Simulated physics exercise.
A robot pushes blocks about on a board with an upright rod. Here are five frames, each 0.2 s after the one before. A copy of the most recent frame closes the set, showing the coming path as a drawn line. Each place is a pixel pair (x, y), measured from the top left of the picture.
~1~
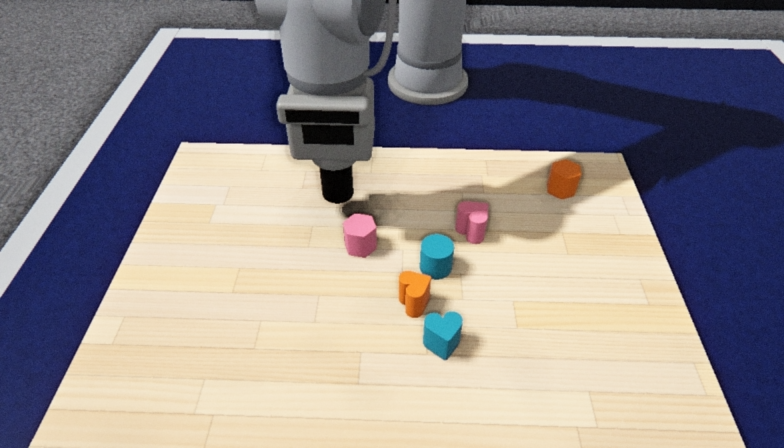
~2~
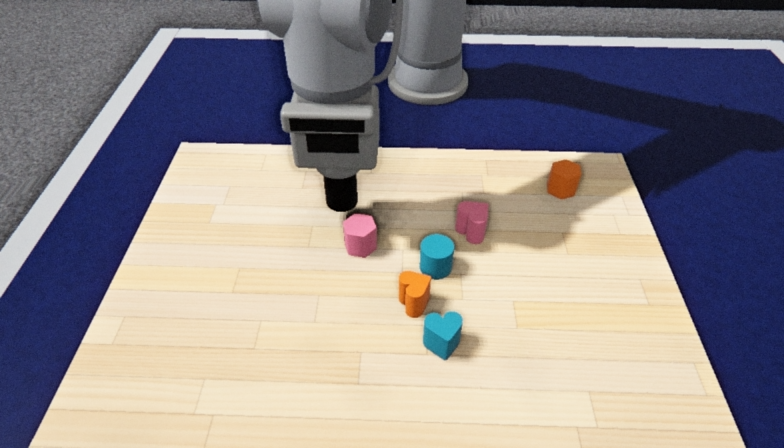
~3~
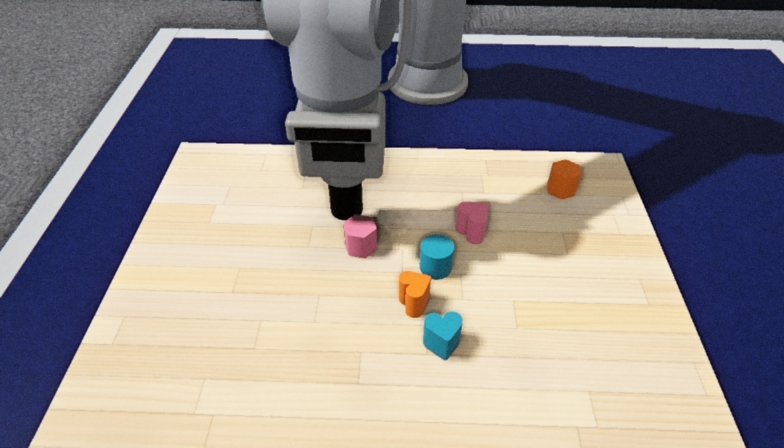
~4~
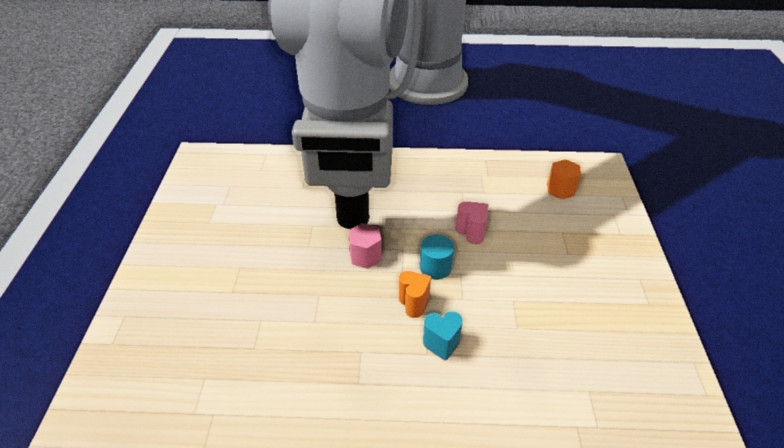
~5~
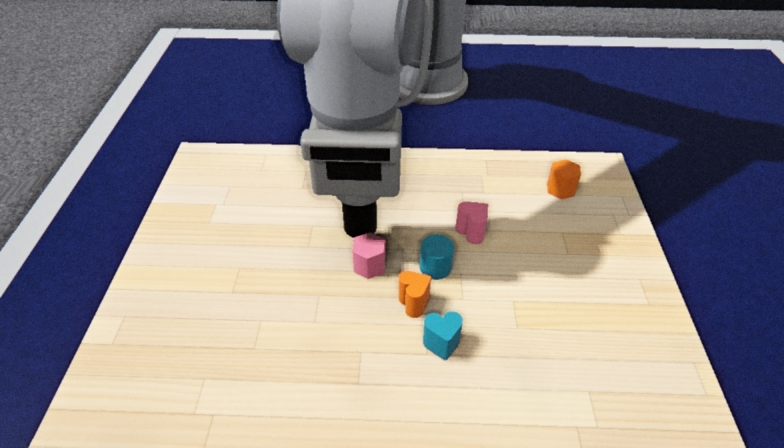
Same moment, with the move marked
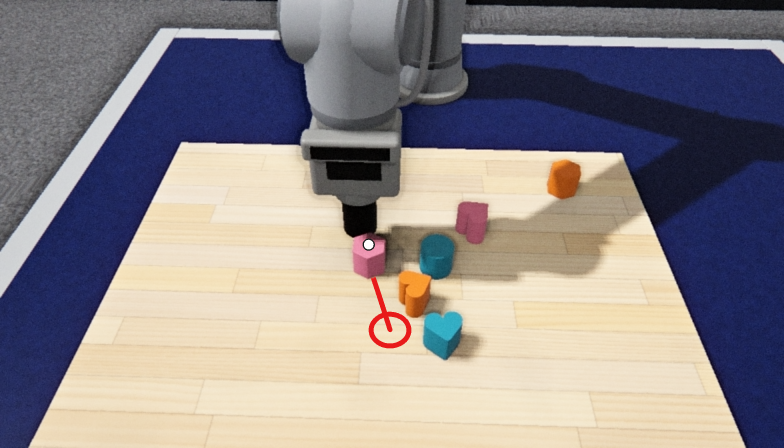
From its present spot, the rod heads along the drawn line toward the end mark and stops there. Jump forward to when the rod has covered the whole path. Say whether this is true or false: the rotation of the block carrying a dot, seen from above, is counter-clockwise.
That is false.
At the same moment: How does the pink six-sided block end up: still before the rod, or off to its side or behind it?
Carried ahead at the end.
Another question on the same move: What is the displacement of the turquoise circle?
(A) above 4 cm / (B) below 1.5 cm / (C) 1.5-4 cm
B.
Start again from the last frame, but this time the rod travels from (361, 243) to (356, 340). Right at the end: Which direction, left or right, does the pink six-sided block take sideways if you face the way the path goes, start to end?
Seen from start to end, it moves left.
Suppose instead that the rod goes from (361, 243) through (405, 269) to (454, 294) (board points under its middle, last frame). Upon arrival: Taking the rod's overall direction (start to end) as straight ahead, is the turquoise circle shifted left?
I believe so.
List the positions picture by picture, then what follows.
The first frame shows rod tip at (338, 194); block tops, pink six-sided block at (360, 225); orange heart at (415, 282); turquoise circle at (438, 246).
The second frame shows rod at (342, 202); blocks unchanged.
The third frame shows rod at (347, 210); blocks unchanged.
The fourth frame shows rod at (353, 219); pink six-sided block at (365, 235).
The fifth frame shows rod at (361, 227); pink six-sided block at (369, 245); orange heart at (415, 282); turquoise circle at (438, 246).
Path on the board, from (361, 243) directly to (390, 330); the dot is on the pink six-sided block.
What follows on the original path. One third of the way, rod at (370, 254); pink six-sided block at (375, 274), turned 15° clockwise.
Two thirds of the way, rod at (380, 284); pink six-sided block at (383, 307), turned 25° clockwise.
At the end, rod at (390, 314); pink six-sided block at (391, 341), turned 35° clockwise; orange heart in place; turquoise circle in place.
